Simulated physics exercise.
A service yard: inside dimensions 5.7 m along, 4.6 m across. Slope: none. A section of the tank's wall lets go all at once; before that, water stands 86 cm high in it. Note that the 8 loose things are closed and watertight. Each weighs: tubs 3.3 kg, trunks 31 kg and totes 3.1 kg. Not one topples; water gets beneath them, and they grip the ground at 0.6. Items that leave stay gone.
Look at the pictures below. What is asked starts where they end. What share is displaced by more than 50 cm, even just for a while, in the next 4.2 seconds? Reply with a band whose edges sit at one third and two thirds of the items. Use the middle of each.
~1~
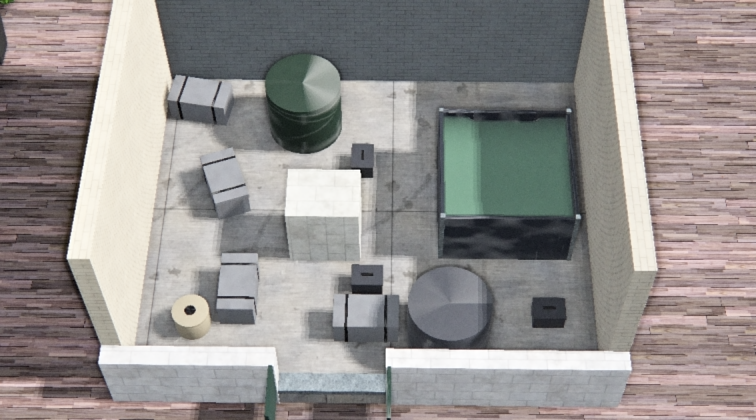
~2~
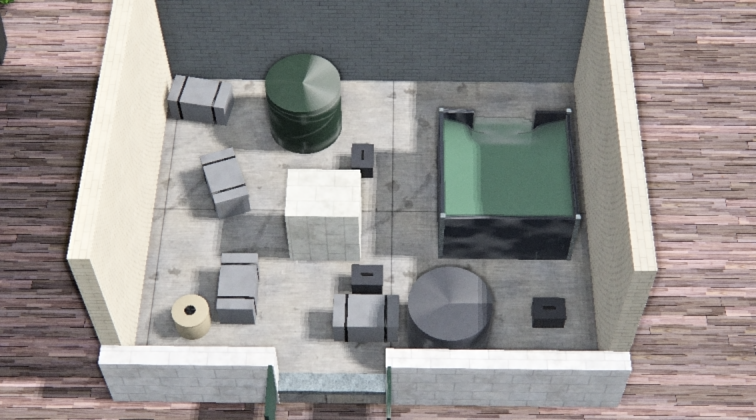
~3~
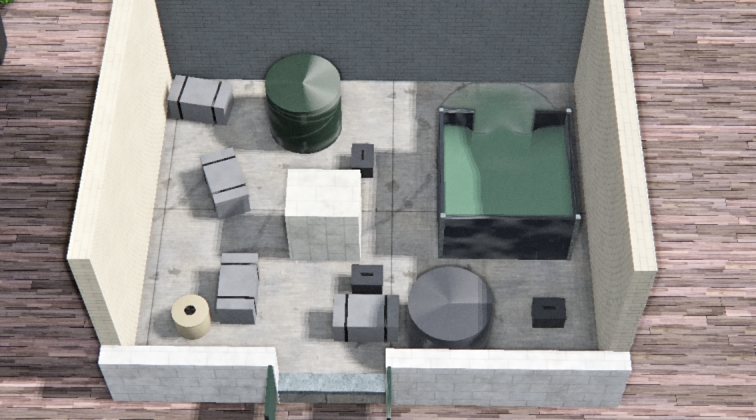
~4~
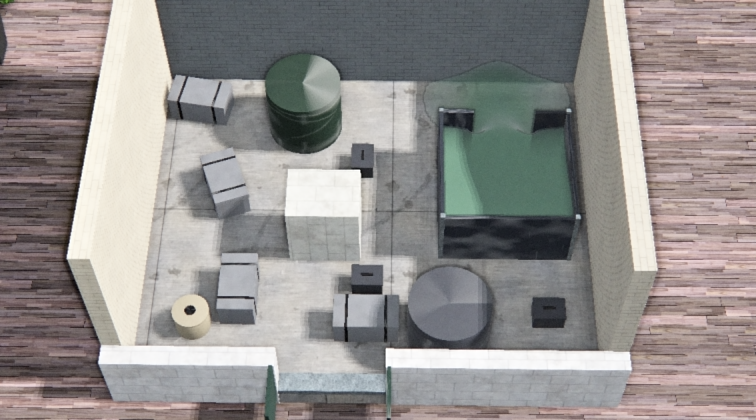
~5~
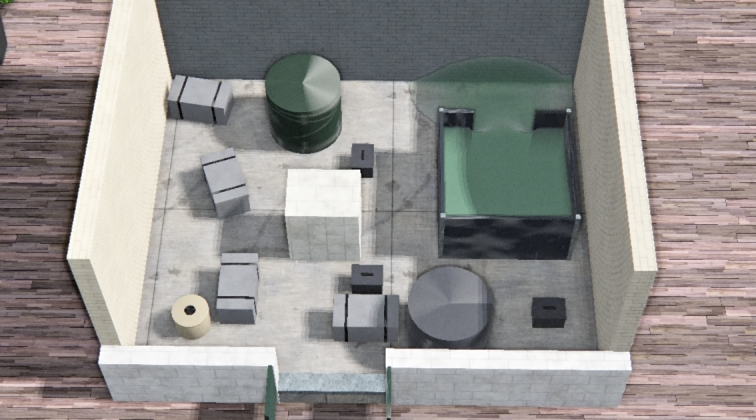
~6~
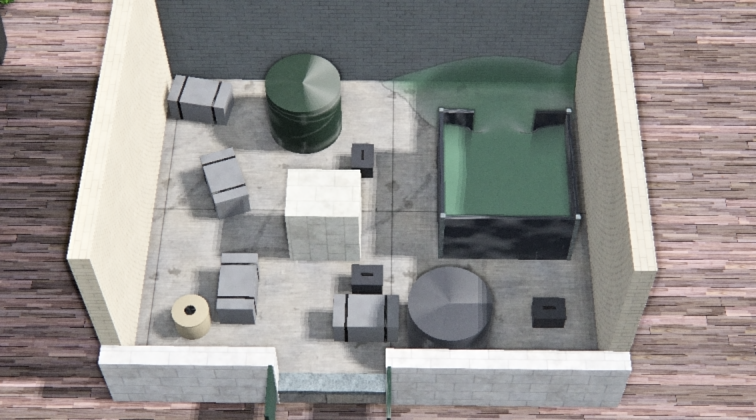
Band: One third to two thirds.
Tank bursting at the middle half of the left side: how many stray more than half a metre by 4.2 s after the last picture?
So the tally would be 6.
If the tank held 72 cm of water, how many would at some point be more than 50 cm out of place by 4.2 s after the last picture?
Then it comes to 3.
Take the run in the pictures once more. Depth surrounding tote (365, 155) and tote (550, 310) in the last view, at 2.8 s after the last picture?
Depths: Near 14 cm, then near 10 cm.
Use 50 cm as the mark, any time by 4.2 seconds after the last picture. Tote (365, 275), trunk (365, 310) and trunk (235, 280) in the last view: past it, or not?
In that order: Under, short of it, less.
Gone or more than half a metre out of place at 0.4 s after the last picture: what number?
0.
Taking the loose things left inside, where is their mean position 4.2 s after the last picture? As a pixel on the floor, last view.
The centre is close to (327, 278).
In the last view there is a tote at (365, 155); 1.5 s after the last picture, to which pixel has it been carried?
Look about (383, 177).
Then, 0.4 s after the last picture 0 of 8 are over 50 cm from their spots; 0 afloat.
Then, 1.5 s after the last picture 0 of 8 are over 50 cm from their spots; 0 afloat.
Then, 2.8 s after the last picture 3 of 8 are over 50 cm from their spots; 1 afloat.
Then, 4.2 s after the last picture 5 of 8 are over 50 cm from their spots, and 5 have been at some point; 5 afloat.
